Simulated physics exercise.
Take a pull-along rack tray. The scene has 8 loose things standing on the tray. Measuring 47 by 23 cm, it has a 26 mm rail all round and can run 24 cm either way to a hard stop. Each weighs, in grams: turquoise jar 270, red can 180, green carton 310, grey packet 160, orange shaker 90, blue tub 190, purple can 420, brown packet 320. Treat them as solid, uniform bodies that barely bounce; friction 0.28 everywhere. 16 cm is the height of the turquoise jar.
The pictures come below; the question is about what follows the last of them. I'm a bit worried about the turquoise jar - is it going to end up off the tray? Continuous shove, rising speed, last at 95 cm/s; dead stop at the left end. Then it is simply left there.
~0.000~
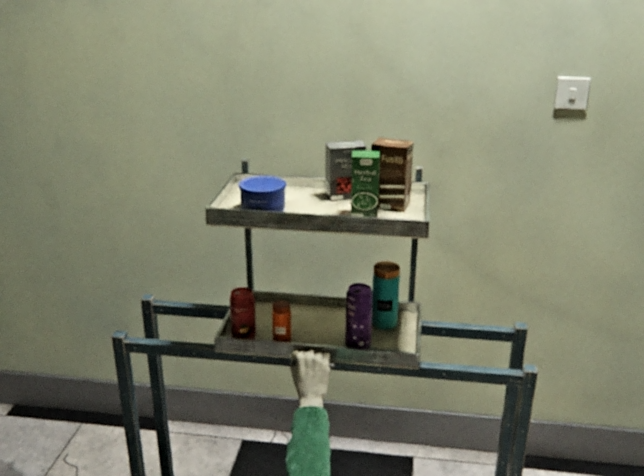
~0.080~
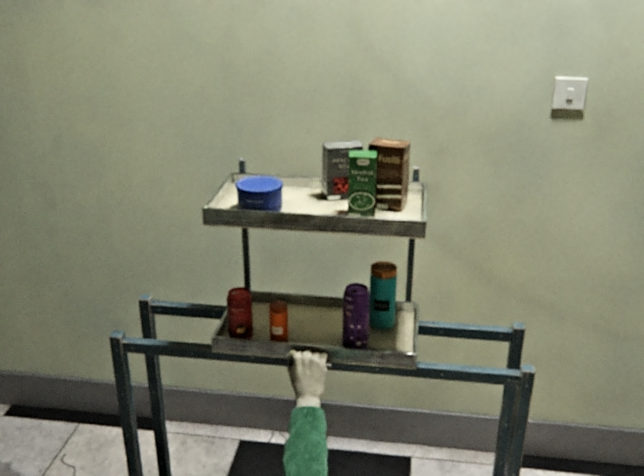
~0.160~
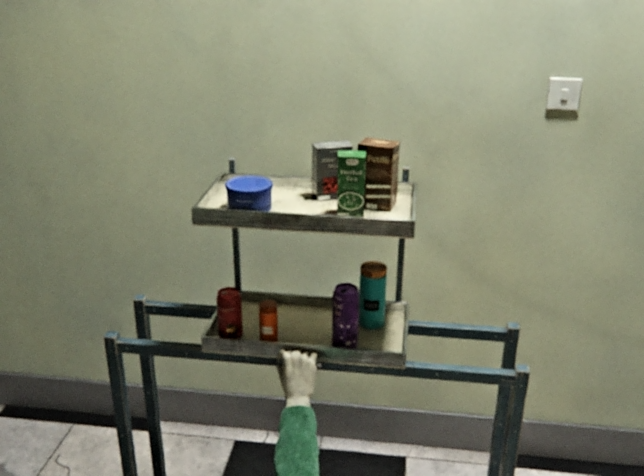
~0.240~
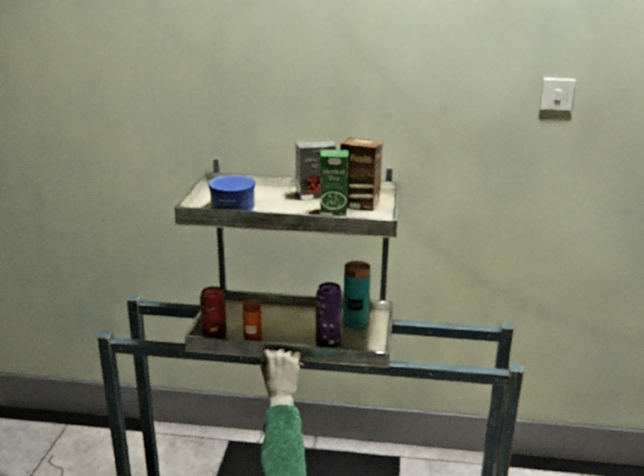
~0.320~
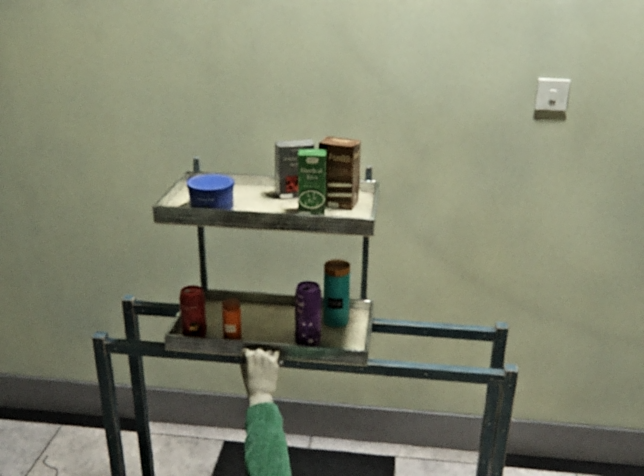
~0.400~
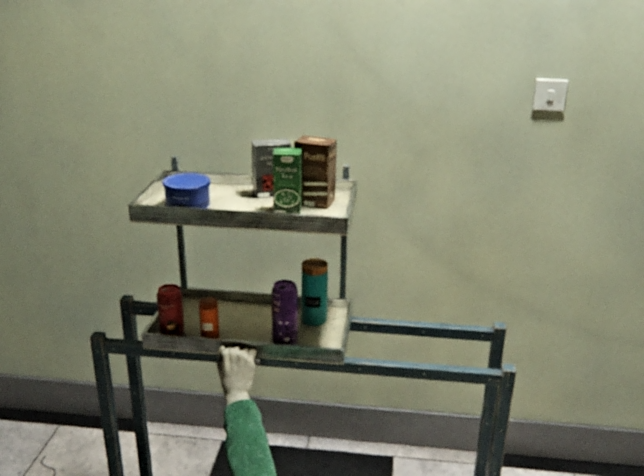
Pretty sure it sticks with the tray.
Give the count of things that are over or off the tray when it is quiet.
I make it 1.
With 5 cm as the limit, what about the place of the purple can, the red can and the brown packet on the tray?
Well, the purple can winds up somewhere else; the red can remains where it was; and the brown packet winds up somewhere else.
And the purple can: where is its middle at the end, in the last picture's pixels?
It ends up at about (177, 306).
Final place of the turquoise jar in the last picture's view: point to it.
Somewhere around (179, 298).
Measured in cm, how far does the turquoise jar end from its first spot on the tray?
Start to finish, roughly 25 cm.
After 0.60 s, tray has slid 24 cm left; turquoise jar moved 6 cm near (249, 287); red can 15° off upright; green carton moved 6 cm.
After 0.70 s, tray has slid 24 cm left; turquoise jar 7° off upright near (227, 285); orange shaker 20° off upright; red can 21° off upright.
After 0.90 s, tray has slid 24 cm left; turquoise jar 29° off upright near (208, 282); purple can moved 15 cm; grey packet moved 15 cm.
In the end (1.5 s), toppled on the tray, turquoise jar; not toppled but over 5 cm from the start, green carton, grey packet, orange shaker, purple can and brown packet; the other 2 under 5 cm from the start. In the last view, turquoise jar near (179, 298).
